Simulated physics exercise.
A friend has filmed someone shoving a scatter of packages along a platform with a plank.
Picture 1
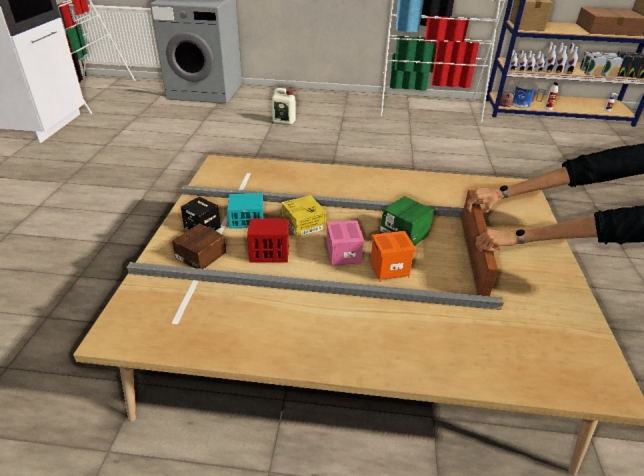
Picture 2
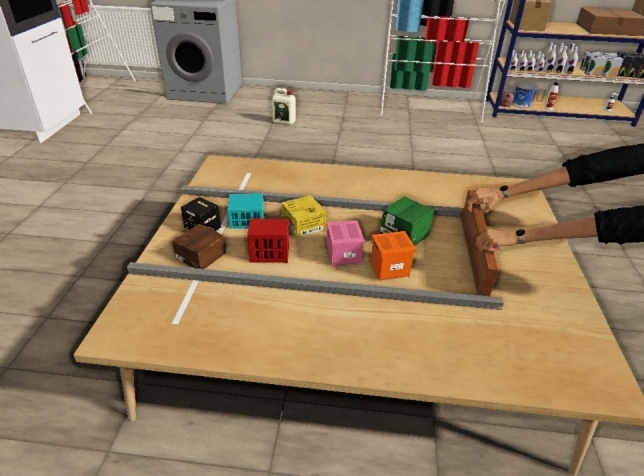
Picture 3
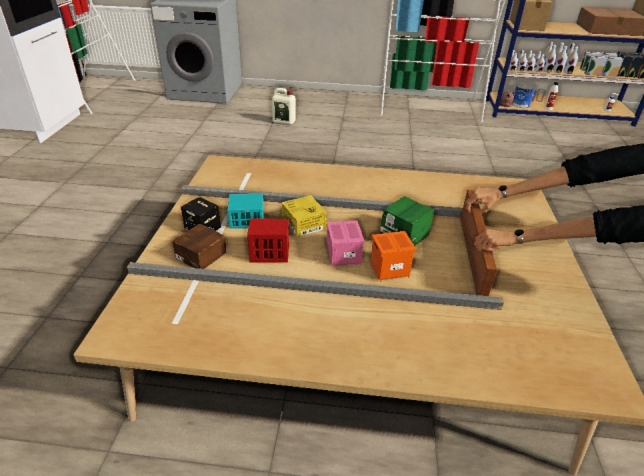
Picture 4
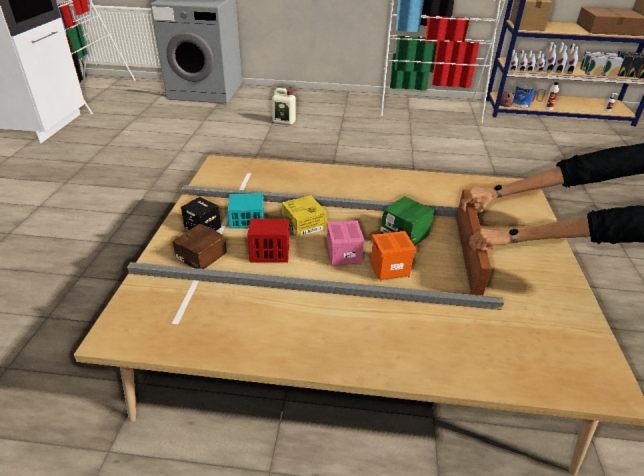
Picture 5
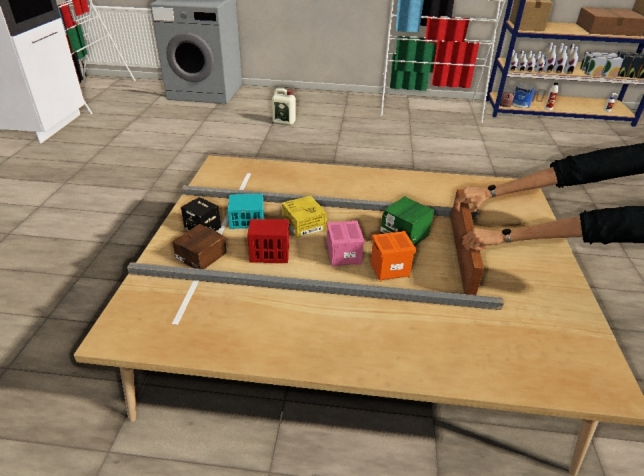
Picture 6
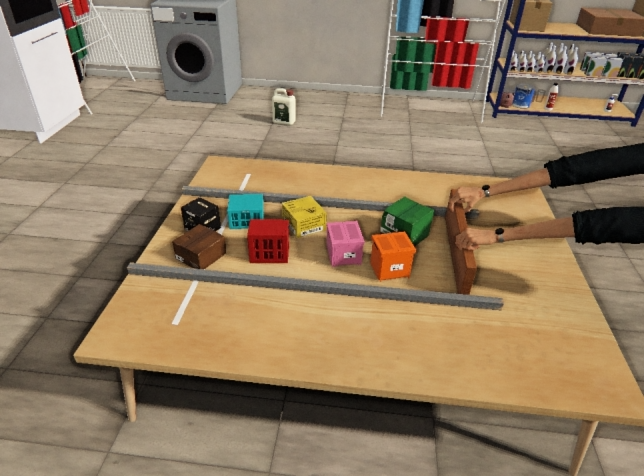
A wooden plank, held upright by two hands at the right of a table, slides slowly a short way left between two grey rails toward a scatter of eight colourful boxes and crates. The gap to the nearest ones, green and orange, narrows, while the boxes themselves stay where they are.
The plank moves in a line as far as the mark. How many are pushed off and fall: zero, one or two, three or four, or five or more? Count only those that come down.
Here the number that fall off is three or four.
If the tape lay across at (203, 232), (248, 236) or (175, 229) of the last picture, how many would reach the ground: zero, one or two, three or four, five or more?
Taking them in turn, more than four; one or two; five or over.
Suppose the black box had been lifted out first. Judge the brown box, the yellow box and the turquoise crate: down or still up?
The brown box falls, the yellow box remains up, the turquoise crate falls.
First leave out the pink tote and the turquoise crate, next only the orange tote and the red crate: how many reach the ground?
First 1, then 1.
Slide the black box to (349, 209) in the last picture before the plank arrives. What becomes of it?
It survives.
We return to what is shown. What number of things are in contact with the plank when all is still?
It touches 2.
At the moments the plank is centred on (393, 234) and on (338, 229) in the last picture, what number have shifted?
First 3, then 5.
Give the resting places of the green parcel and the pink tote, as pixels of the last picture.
The green parcel stops around (204, 213); the pink tote around (164, 233).
A little later, none off yet; black box at rest near (201, 218); brown box at rest near (200, 247); turquoise crate at rest near (246, 211).
Next, none off yet; black box at rest near (201, 218); brown box shifted a little near (188, 248); turquoise crate shifted a little near (240, 210).
Later still, none off yet; black box shifted a little near (194, 217); brown box shifted well along near (132, 249); turquoise crate shifted well along near (192, 199).
When it is over, the number that fall off is three or four; down, red crate, turquoise crate, brown box and black box.
